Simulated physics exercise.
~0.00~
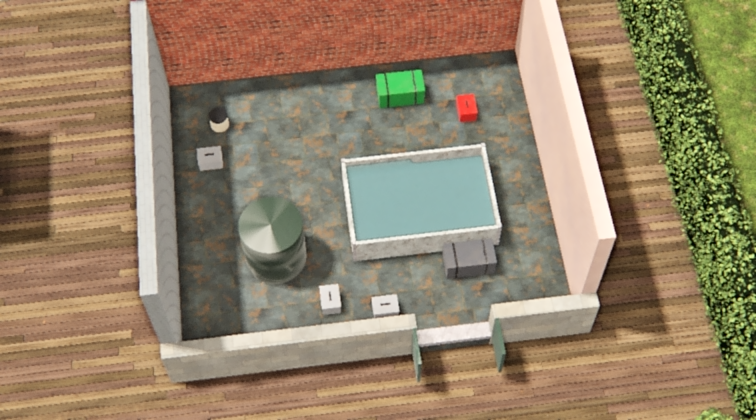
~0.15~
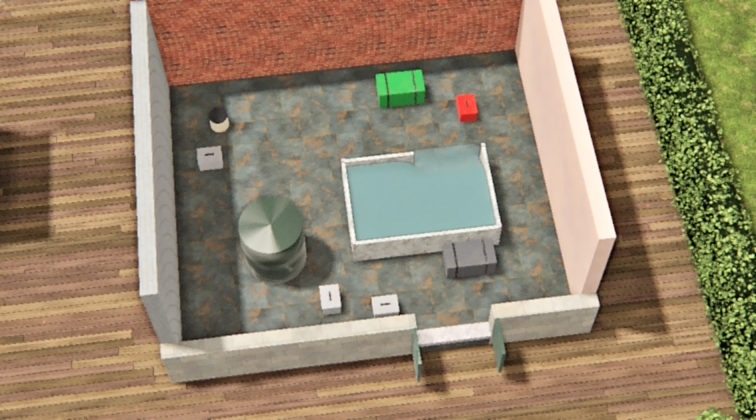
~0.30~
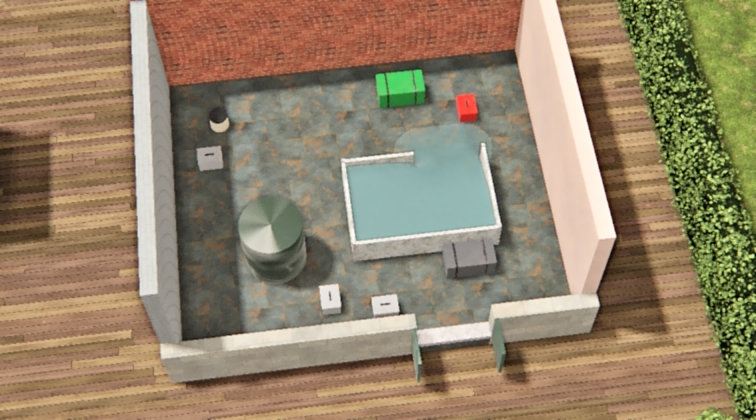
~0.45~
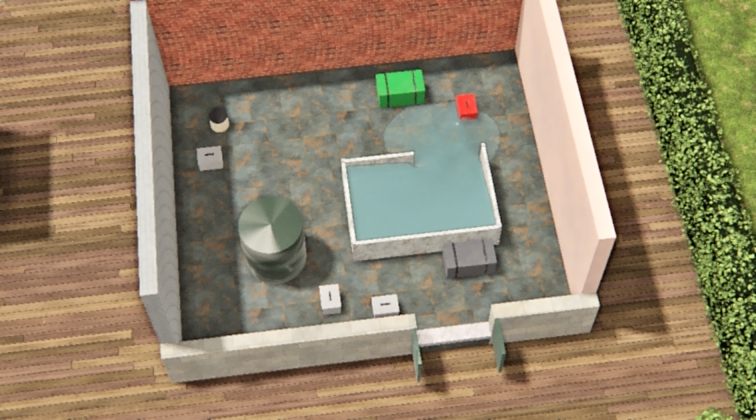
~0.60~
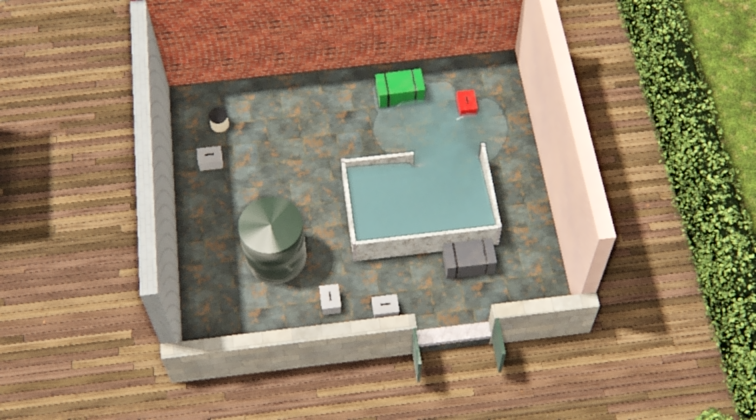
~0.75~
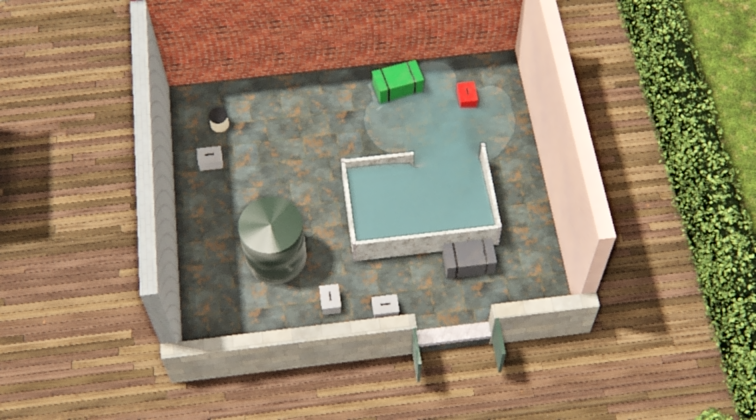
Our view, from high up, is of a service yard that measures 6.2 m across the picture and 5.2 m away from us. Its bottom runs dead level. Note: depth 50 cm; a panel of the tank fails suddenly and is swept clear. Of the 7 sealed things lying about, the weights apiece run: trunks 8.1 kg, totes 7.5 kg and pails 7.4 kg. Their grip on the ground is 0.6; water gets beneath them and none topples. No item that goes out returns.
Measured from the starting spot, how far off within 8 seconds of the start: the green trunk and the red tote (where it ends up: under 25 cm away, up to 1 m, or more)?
As I see it, the green trunk is pushed well away, the red tote is pushed well away.
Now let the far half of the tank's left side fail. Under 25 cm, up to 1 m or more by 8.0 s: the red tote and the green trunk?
The red tote hardly moves, the green trunk drifts a bit.
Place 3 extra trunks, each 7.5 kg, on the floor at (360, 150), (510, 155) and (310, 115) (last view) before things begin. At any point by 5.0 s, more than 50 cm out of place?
Taking them in the order given: Falls short, exceeds it and exceeds it.
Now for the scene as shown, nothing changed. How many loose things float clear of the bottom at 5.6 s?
2.
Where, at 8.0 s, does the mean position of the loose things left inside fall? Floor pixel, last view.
Around (338, 280).
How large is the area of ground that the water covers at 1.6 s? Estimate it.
Roughly 10.5 m2 of it is wet.
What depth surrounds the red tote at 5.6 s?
I'd put it at about 5 cm.
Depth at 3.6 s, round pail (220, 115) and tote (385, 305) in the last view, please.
Around 4 cm and 0 cm.
After 1.6 s the green trunk is near (372, 59), 0.7 m from its start, afloat; the red tote is near (487, 51), 1.2 m from its start, afloat; 0 of 7 are out; 2 afloat.
After 3.6 s the green trunk is near (262, 131), 2.6 m from its start, aground; the red tote is near (496, 93), 0.5 m from its start, afloat; 0 of 7 are out; 1 afloat.
After 5.6 s the green trunk is near (207, 213), 4.1 m from its start, afloat; the red tote is near (516, 170), 1.5 m from its start, aground; 0 of 7 are out; 2 afloat.
After 8.0 s the green trunk is near (244, 313), 5.0 m from its start, afloat; the red tote is near (529, 251), 3.0 m from its start, afloat; 0 of 7 are out; 3 afloat.
